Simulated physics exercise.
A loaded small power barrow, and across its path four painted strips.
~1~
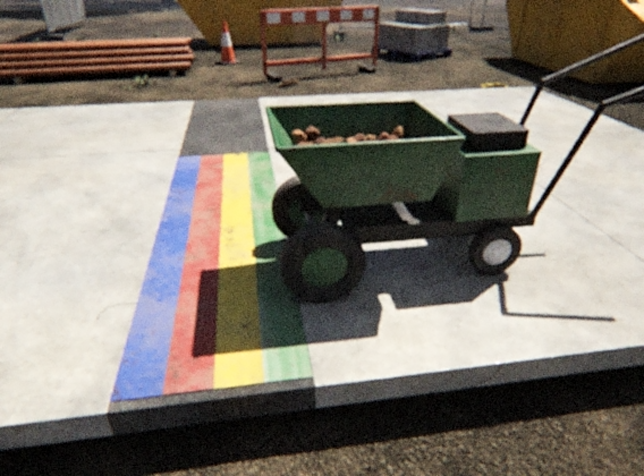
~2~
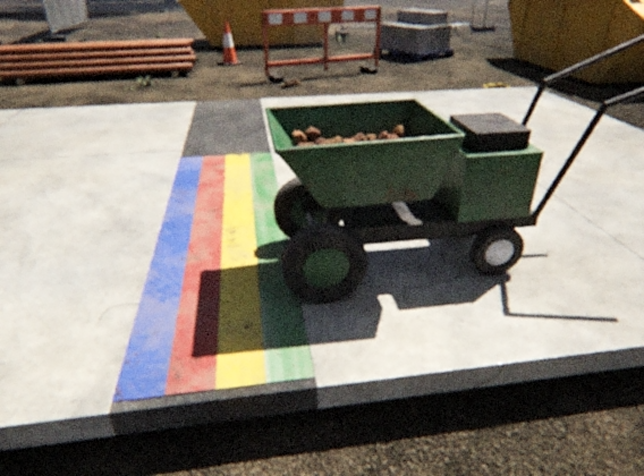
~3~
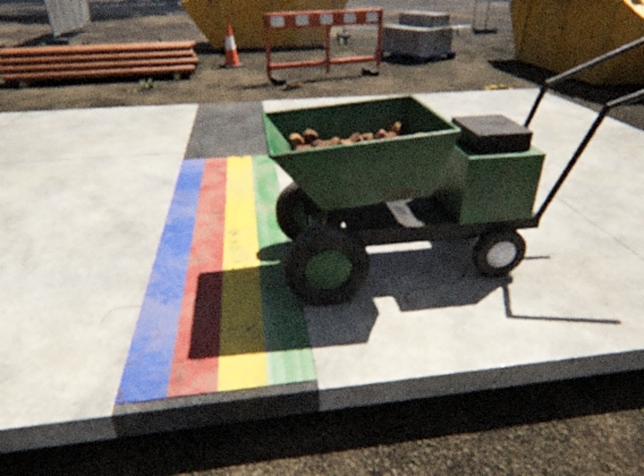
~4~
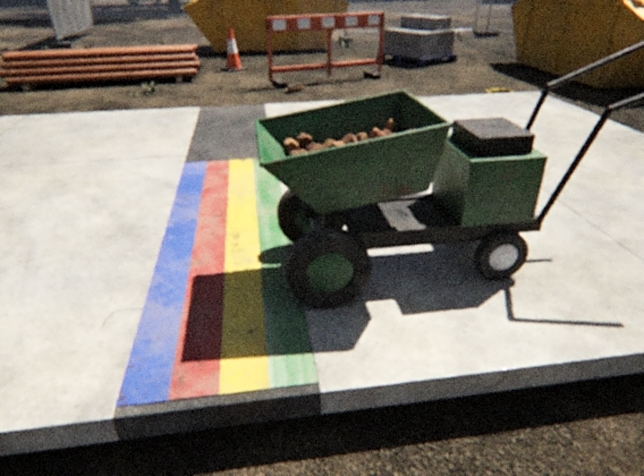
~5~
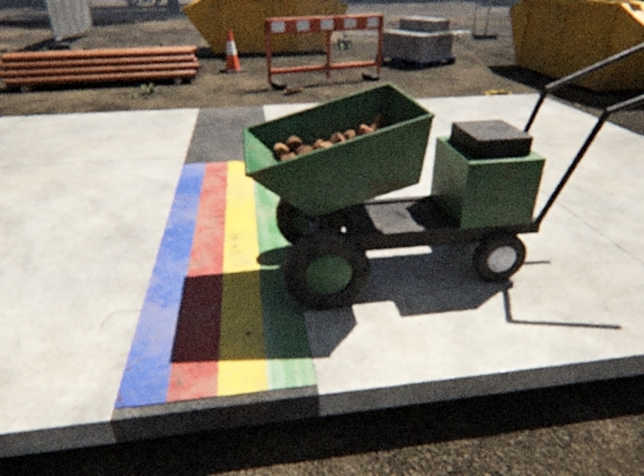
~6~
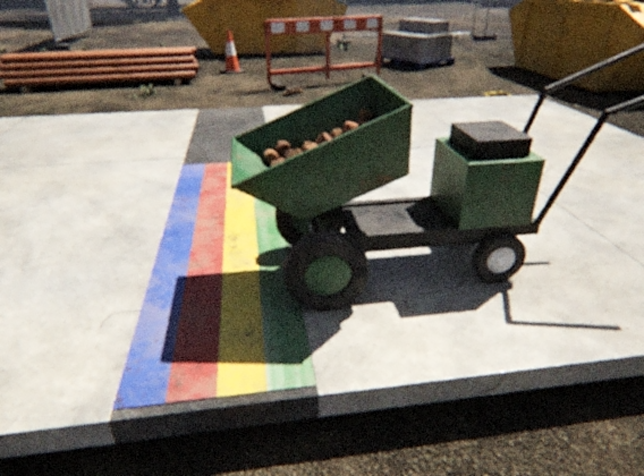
On a concrete slab in a work yard, a small green barrow loaded with brown lumps stood beside four painted strips, and its skip tilted steadily forward to the left while the wheels stayed put.
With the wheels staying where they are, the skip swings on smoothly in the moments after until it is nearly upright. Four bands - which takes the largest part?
Largest part: The blue band.
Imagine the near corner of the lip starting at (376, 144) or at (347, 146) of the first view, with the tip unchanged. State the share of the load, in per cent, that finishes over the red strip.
First place: Around 20 per cent. Second place: Around 30 per cent.
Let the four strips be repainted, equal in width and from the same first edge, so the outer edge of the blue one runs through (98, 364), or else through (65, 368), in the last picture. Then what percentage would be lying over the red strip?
Shares: 30 %; then 50 %.
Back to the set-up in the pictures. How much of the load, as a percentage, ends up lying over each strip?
In per cent, approximately: Green 0, yellow 0, red 15, blue 40.
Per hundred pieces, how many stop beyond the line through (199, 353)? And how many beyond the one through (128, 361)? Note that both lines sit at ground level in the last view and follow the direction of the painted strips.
Near 80 % and near 30 %, in that order.
Shortly afterwards, skip tipped steeply; the whole lot in the skip.
Next, skip tipped right over; the bulk in the skip; a little over the red strip; a little over the blue strip; only a few off the paint.
Some moments later, skip tipped right over; near a quarter in the skip; a little over the red strip; near a third over the blue strip; near a quarter off the paint.
In the end, skip tipped right over; near a quarter in the skip; none at all over the green strip; none at all over the yellow strip; a little over the red strip; near a third over the blue strip; near a quarter off the paint.
